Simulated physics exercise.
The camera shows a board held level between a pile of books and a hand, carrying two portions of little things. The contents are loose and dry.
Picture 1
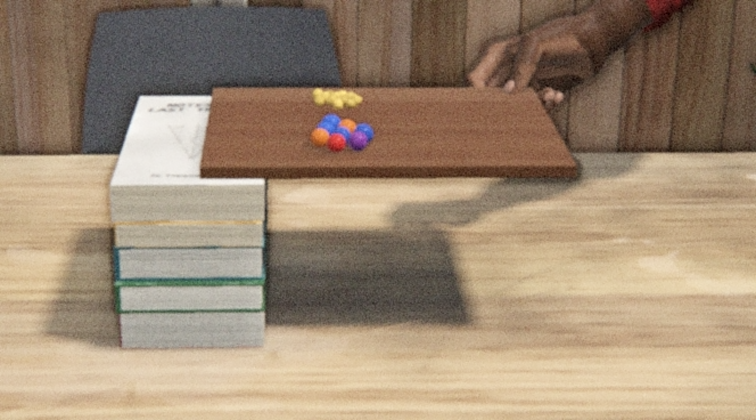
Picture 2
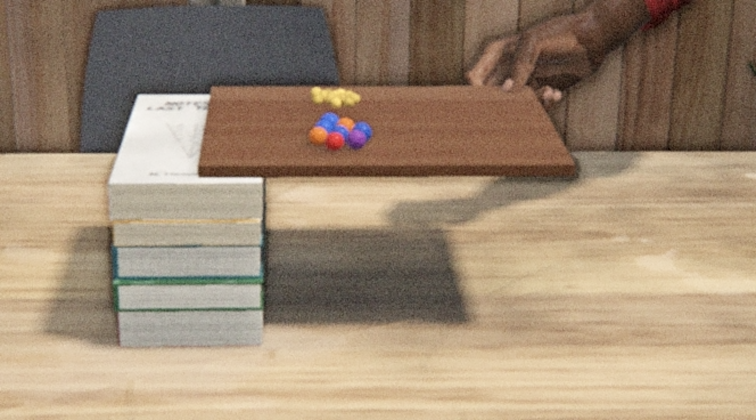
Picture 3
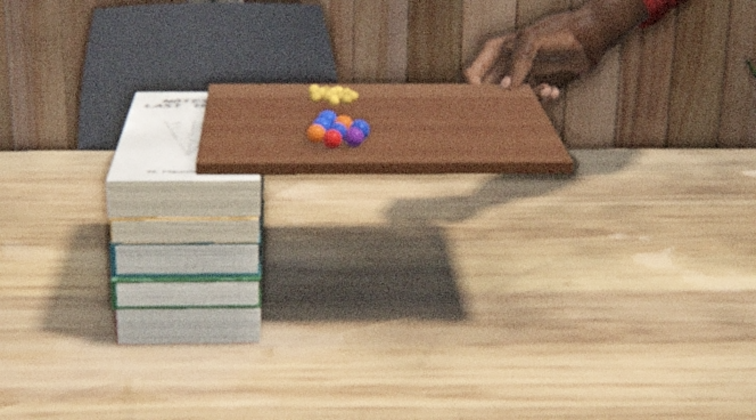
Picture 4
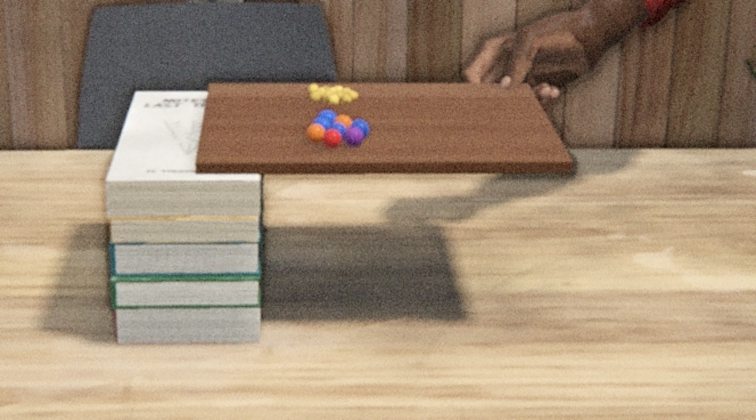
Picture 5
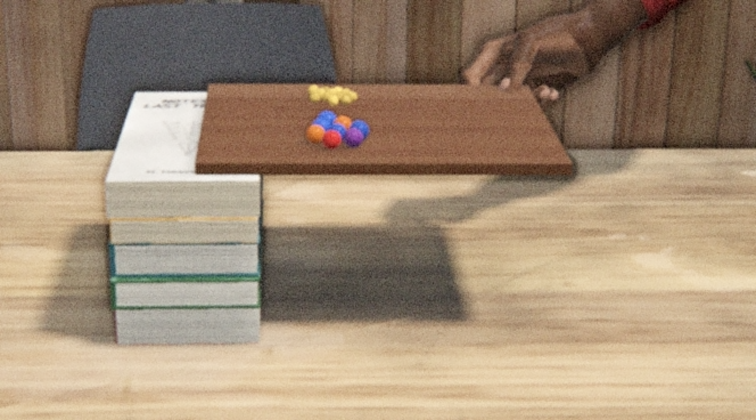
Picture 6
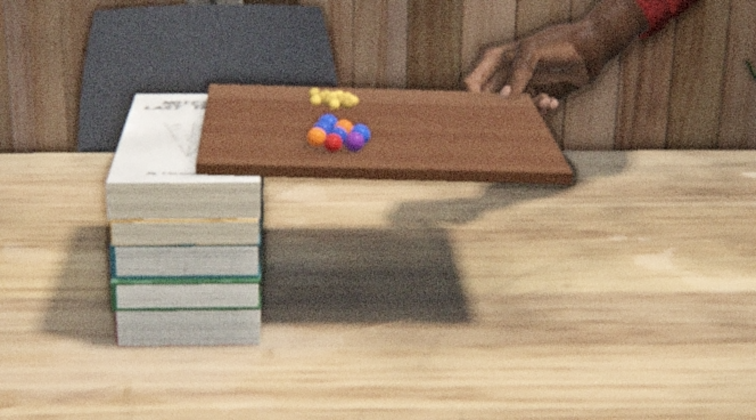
A brown board stretched level from a tall pile of books to a hand on the right, carrying colorful gumballs and small yellow puffs, until the hand lowered its end very slightly; the candies stayed put.
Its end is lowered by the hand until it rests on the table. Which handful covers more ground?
Lab note: The closest one outdistances the other.
Then, 0.57 s later than the last frame, board sloping at 21°; near handful every one still on the board; far handful every one still on the board.
Then, 1.07 s later than the last frame, board sloping at 35°; near handful mostly up to a board's length out; far handful mostly less than half a board's length out.
Then, 1.50 s later than the last frame, board resting at 35°; near handful mostly one to two board lengths out; far handful mostly less than half a board's length out.
When it is over, board resting at 35°; near handful mostly more than two board lengths out, roughly two thirds gone off the table; far handful mostly less than half a board's length out; the near handful has gone farther.
